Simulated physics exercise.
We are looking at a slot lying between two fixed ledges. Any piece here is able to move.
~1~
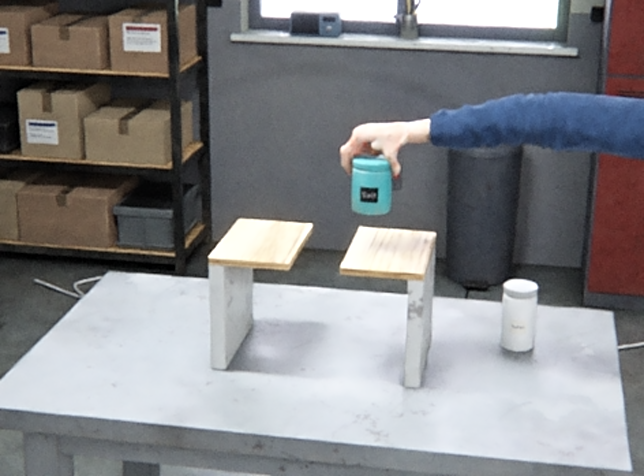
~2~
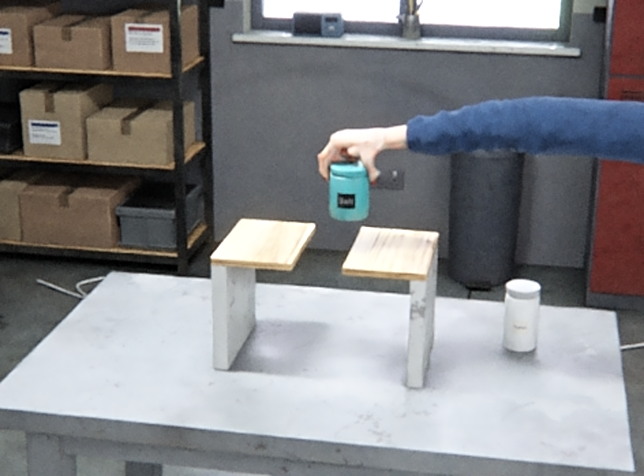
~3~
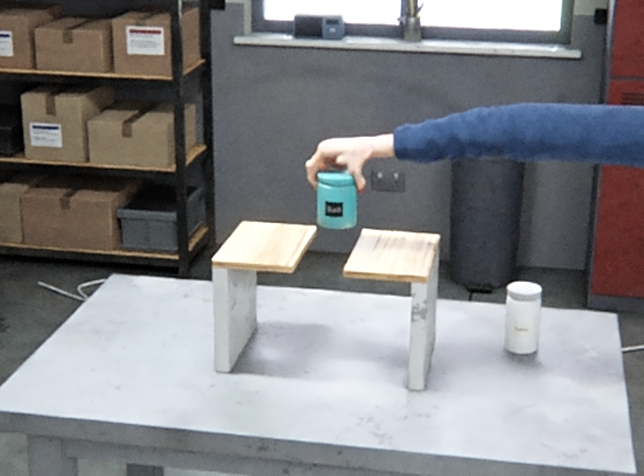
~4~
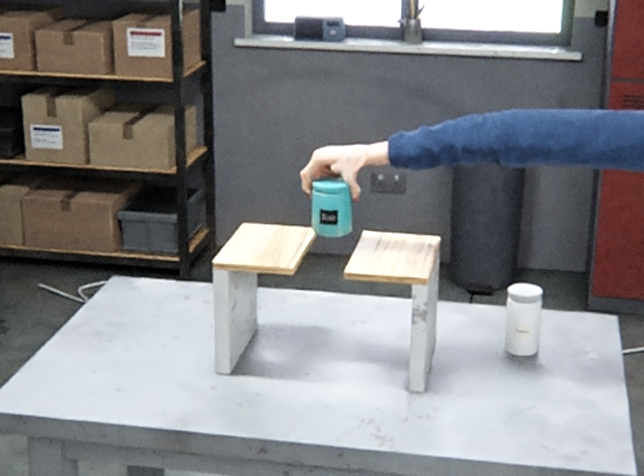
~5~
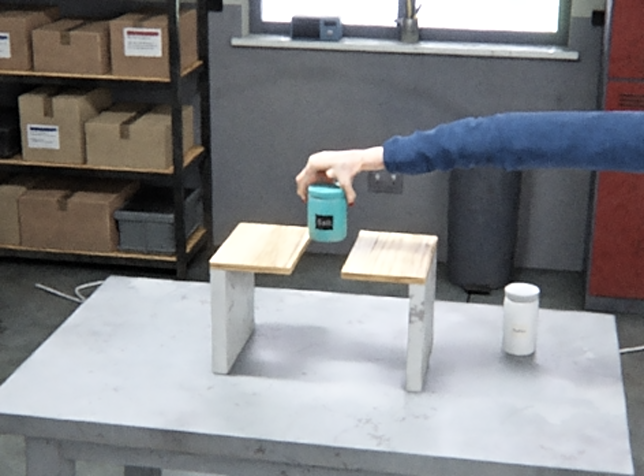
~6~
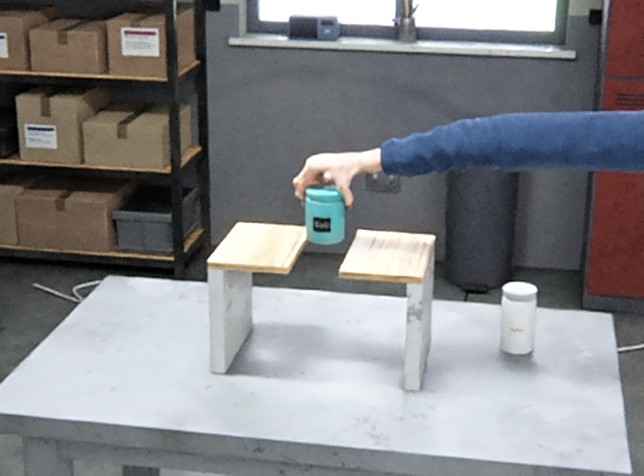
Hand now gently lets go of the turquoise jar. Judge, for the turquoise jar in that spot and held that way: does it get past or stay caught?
The gap lets it pass.
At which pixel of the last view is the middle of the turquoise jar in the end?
It winds up at roughly (324, 334).
Then, 0.20 s later than the last frame, turquoise jar moved about its own width near (325, 237).
Then, 0.30 s later than the last frame, turquoise jar moved well along near (324, 306).
Then, 0.40 s later than the last frame, turquoise jar moved well along near (324, 323).
Then, 0.50 s later than the last frame, turquoise jar moved well along near (324, 334).
When it is over, moved from the start, turquoise jar; white jar as before. End places, in pixels of the last picture, turquoise jar near (324, 334). The jar drops through.
